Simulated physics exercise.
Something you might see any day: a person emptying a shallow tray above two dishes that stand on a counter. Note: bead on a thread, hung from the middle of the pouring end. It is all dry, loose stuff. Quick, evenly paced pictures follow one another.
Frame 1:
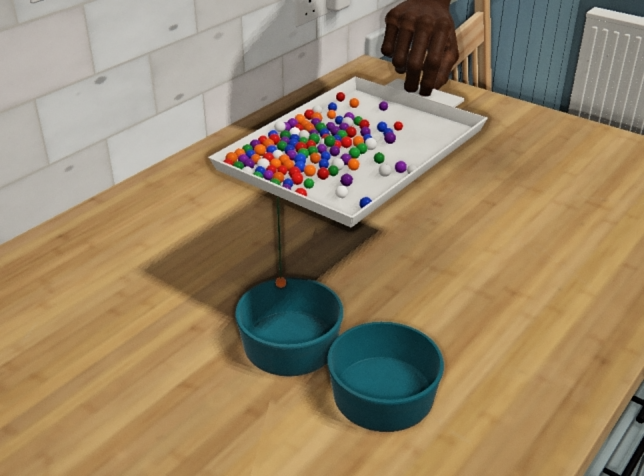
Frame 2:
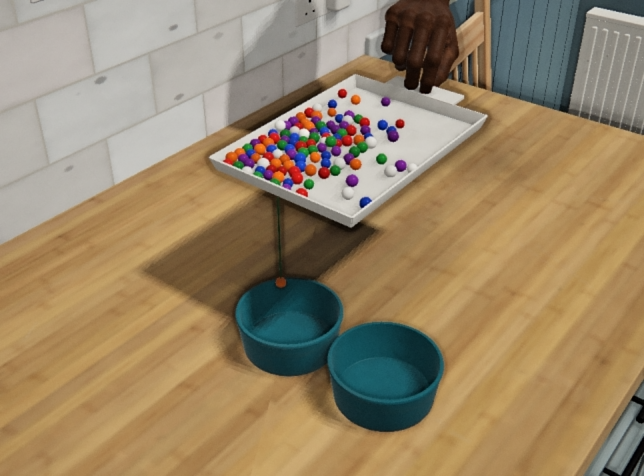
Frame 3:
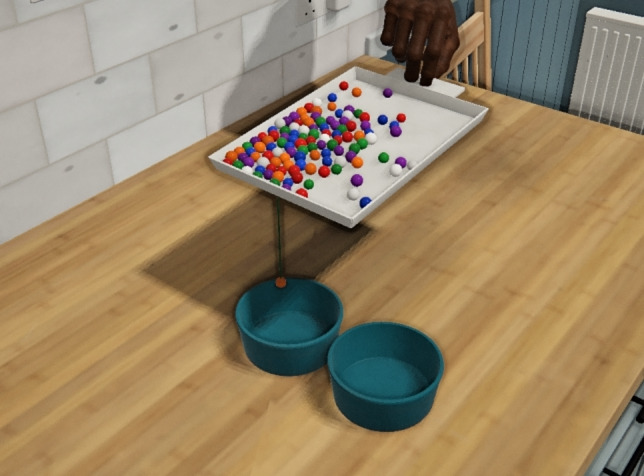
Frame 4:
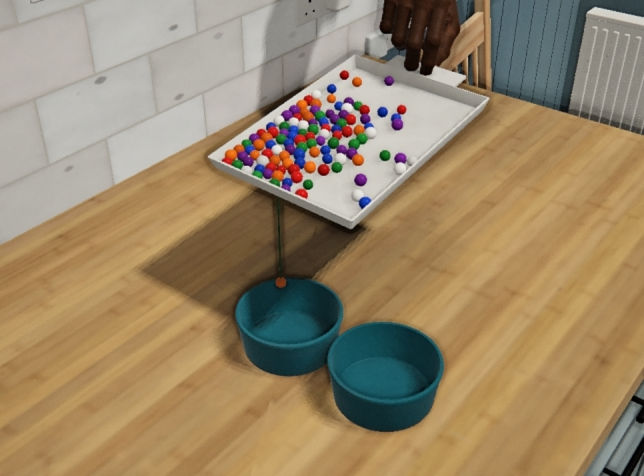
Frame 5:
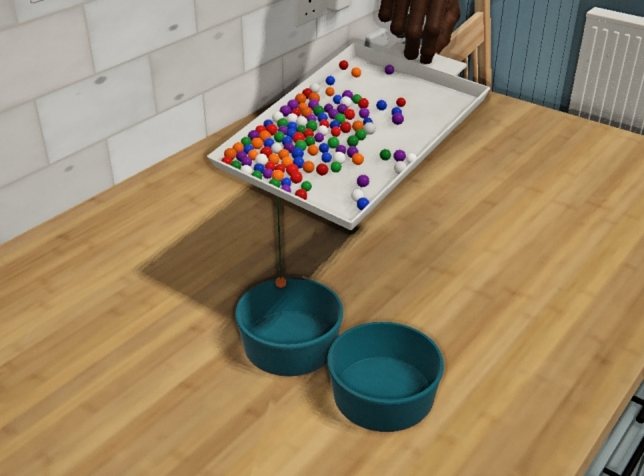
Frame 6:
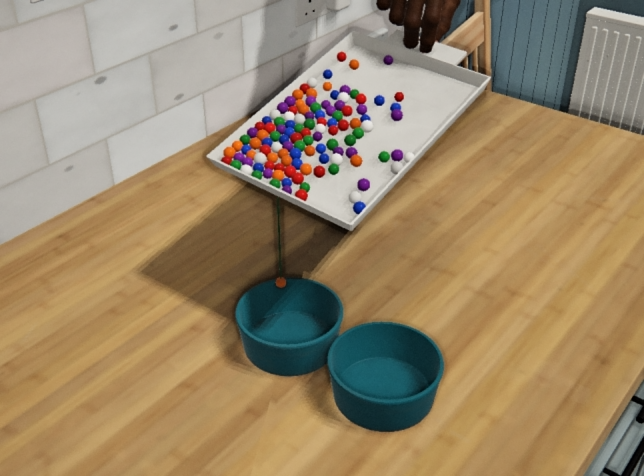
A pale wooden counter beside a white tiled wall, with blue panelling and a radiator behind, is seen from above by a still camera. A dark-skinned hand grips a white tray of multicoloured beads above two teal dishes, an orange bead hanging on a thread beneath it. The hand slowly raises the tray's far end, steepening it, while the beads shift slightly, clustered towards the left.
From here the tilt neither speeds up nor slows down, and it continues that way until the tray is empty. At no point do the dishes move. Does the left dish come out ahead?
Yes - larger portion: Left.
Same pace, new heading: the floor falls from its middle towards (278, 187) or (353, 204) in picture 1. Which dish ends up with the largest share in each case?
At the first place the left-hand dish, at the second the right dish.
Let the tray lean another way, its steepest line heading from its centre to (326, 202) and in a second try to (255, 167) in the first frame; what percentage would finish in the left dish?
Well, 40 percent for one and then 0 percent for the other.
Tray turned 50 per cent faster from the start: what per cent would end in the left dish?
It would be around 40 percent.
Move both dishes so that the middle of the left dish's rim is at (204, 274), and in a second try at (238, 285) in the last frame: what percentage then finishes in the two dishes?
Close to 60 in a hundred, followed by close to 80 in a hundred.
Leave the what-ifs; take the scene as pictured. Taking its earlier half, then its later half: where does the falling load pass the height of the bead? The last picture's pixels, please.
Half one: (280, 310), half two: (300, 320).
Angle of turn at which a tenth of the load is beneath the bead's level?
About 60 degrees.
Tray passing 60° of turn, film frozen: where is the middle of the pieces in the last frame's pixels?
Roughly at (288, 196).
Soon after the last picture, tray tipped steeply; about two thirds on the tray; a stray few in the right dish; a small part in the left dish; a stray few outside both; about a quarter in the air.
A little later, tray tipped right over; a small part in the right dish; about half in the left dish; about a third outside both; a stray few in the air.
Later still, tray tipped past a quarter turn; a small part in the right dish; about half in the left dish; about a third outside both.
By the end, tray tipped past a quarter turn; a small part in the right dish; about half in the left dish; about a third outside both.
